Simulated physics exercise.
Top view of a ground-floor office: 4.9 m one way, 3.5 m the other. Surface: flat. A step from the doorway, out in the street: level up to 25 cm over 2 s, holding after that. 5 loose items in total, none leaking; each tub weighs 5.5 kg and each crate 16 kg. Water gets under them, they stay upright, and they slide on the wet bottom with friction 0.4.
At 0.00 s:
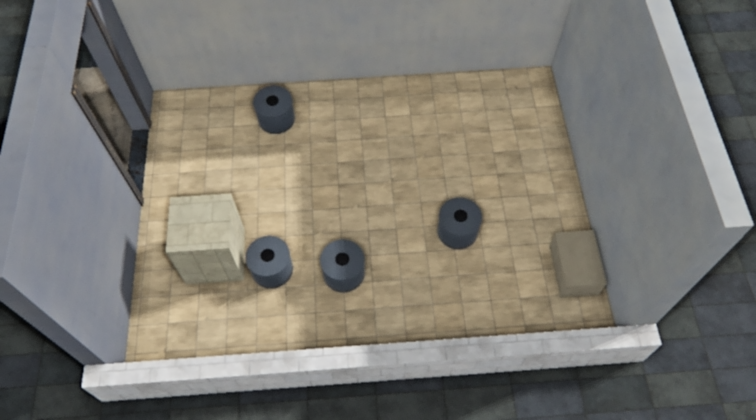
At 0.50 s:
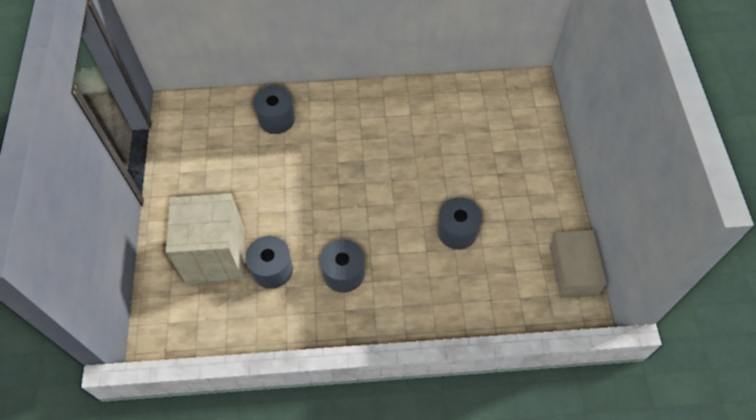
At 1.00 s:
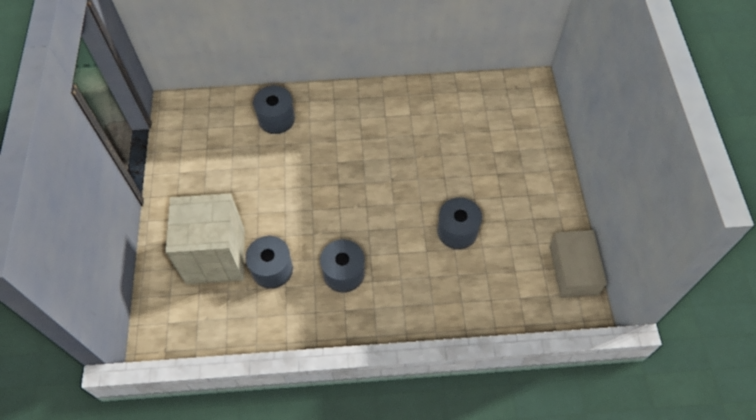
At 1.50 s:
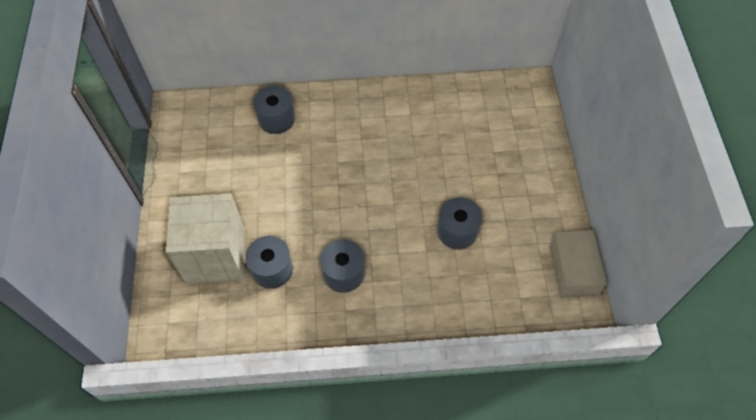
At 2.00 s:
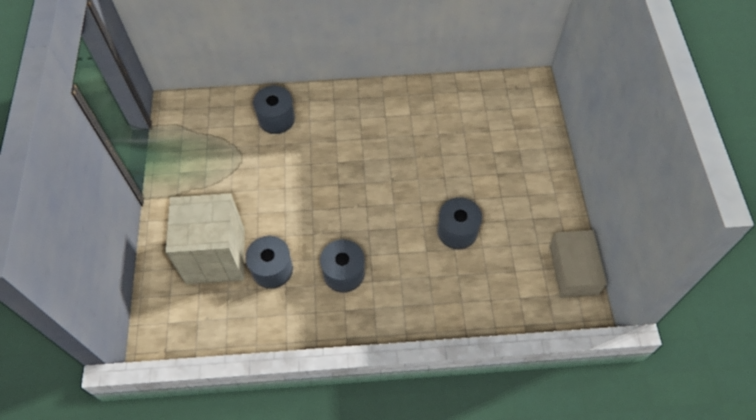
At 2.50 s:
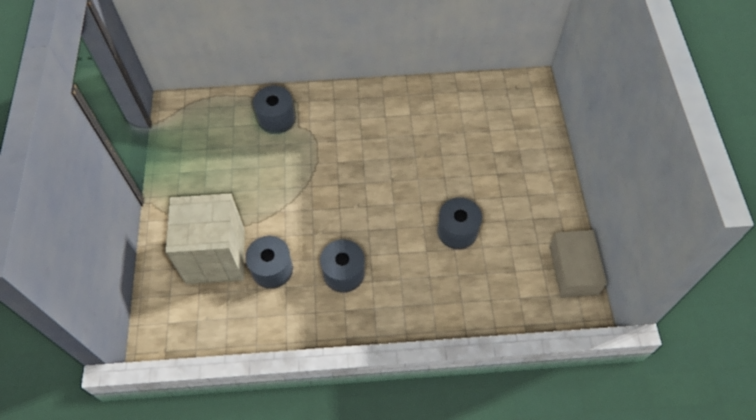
The room with a tan tiled floor stayed still as the dark ground outside turned green, then a thin sheet of greenish water slid in through the left doorway and spread around the nearest dark tub.
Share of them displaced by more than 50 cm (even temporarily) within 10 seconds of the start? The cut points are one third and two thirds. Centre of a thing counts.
One to two in three.
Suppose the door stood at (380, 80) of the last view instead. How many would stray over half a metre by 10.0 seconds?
So the tally would be 4.
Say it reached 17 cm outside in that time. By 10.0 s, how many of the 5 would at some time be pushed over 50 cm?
That would make 2 of them.
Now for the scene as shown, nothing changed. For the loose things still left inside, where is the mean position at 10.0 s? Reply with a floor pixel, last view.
Mean floor pixel: About (381, 279).
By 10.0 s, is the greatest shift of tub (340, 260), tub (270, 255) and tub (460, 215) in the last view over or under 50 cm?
Within, within, beyond.
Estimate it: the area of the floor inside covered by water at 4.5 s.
At that time the wet patch spans about 13 m2.
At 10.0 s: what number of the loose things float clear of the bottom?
Then: 5.
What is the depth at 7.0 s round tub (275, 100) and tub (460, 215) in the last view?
Roughly 13 and 9 cm.
After 3.5 s 1 of 5 are over 50 cm from their spots; 1 afloat.
After 4.5 s 2 of 5 are over 50 cm from their spots; 1 afloat.
After 7.0 s 2 of 5 are over 50 cm from their spots; 3 afloat.
After 10.0 s 3 of 5 are over 50 cm from their spots, and 3 have been at some point; 5 afloat.
